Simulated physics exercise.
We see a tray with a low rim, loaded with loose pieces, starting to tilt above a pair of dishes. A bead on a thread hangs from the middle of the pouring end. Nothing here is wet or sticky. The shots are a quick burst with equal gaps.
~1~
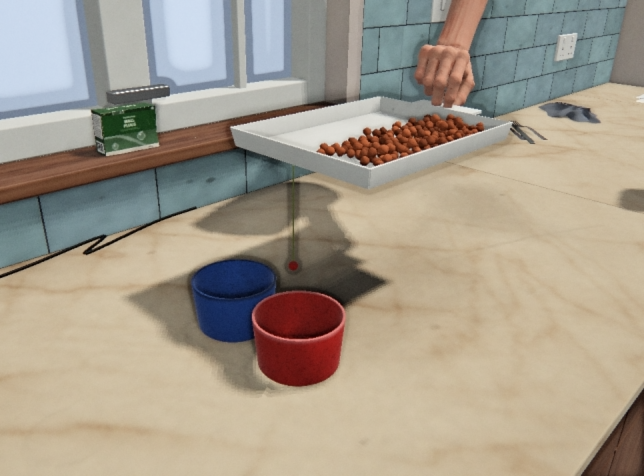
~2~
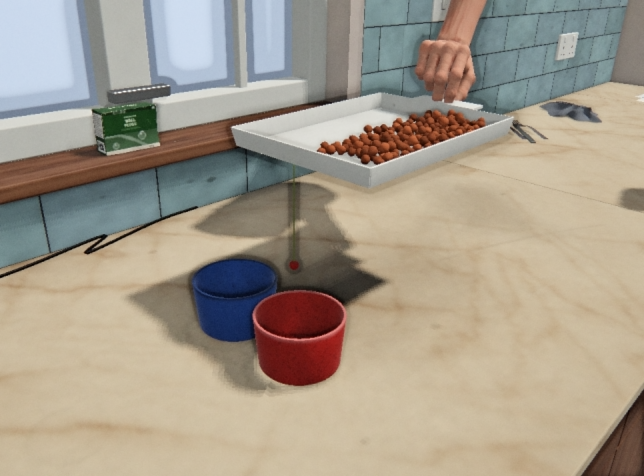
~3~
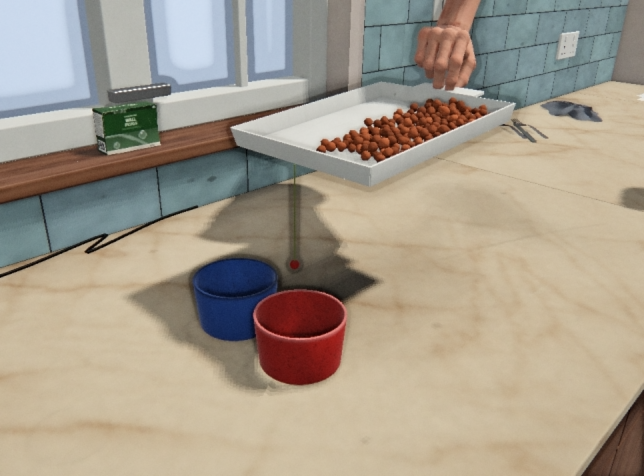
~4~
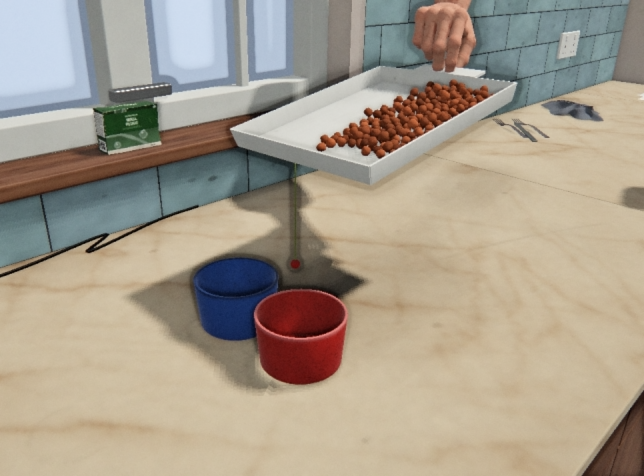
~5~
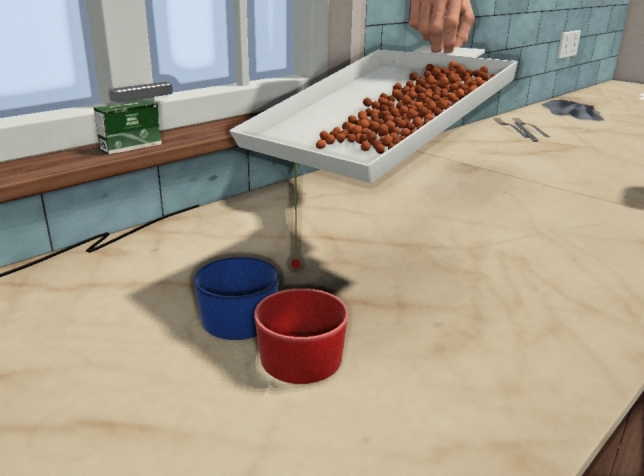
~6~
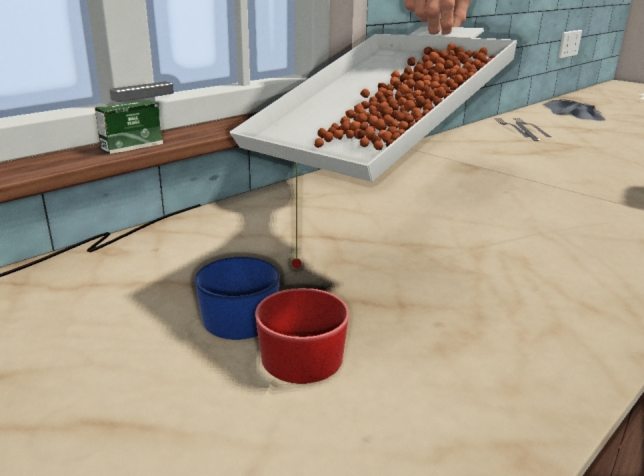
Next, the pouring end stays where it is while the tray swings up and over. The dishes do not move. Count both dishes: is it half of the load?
Caught overall: Over half.
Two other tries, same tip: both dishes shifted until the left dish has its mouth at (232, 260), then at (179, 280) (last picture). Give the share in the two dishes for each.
About 50 and 30 per cent.
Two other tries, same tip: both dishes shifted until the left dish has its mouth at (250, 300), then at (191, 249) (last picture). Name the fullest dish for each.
One: The left one. Two: The right-hand dish.
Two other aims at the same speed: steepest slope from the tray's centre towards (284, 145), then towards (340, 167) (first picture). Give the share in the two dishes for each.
The first gives 20 %, the second 60 %.
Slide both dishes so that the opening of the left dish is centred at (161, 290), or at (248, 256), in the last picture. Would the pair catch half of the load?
At the first place under half, at the second under half.
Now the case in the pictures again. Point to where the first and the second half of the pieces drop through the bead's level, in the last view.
First near (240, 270), later near (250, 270).
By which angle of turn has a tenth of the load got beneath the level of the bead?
At about 80°.
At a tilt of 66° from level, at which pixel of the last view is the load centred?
Roughly at (303, 132).
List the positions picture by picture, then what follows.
Corners of the pouring end at (235, 127) and (370, 167), level; middle of the load at (417, 142), clay pellets; left dish at (202, 311); right dish at (265, 353); bead on its thread at (293, 266), in the first frame.
Corners of the pouring end at (236, 127) and (370, 166), level; middle of the load at (418, 138), in the second frame.
Corners of the pouring end at (236, 127) and (370, 165), tipped barely, lowest at the left corner; middle of the load at (419, 130), in the third frame.
Corners of the pouring end at (235, 128) and (369, 164), tipped a little, lowest at the left corner; middle of the load at (419, 118), in the fourth frame.
Corners of the pouring end at (234, 129) and (368, 163), tipped clearly, lowest at the left corner; middle of the load at (419, 106), in the fifth frame.
Corners of the pouring end at (234, 131) and (367, 162), tipped clearly, lowest at the left corner; middle of the load at (418, 94); left dish at (205, 309); right dish at (268, 350), in the sixth frame.
Soon, tray tipped steeply; nearly all on the tray; a small part in the air.
A while on, tray tipped past a quarter turn; about two thirds on the tray; a small part in the right dish; a small part in the left dish; a small part outside both; about a quarter in the air.
Towards the end, tray tipped past a quarter turn; about a quarter in the right dish; about half in the left dish; about a quarter outside both.
Finally, tray tipped past a quarter turn; about a quarter in the right dish; about half in the left dish; about a quarter outside both.
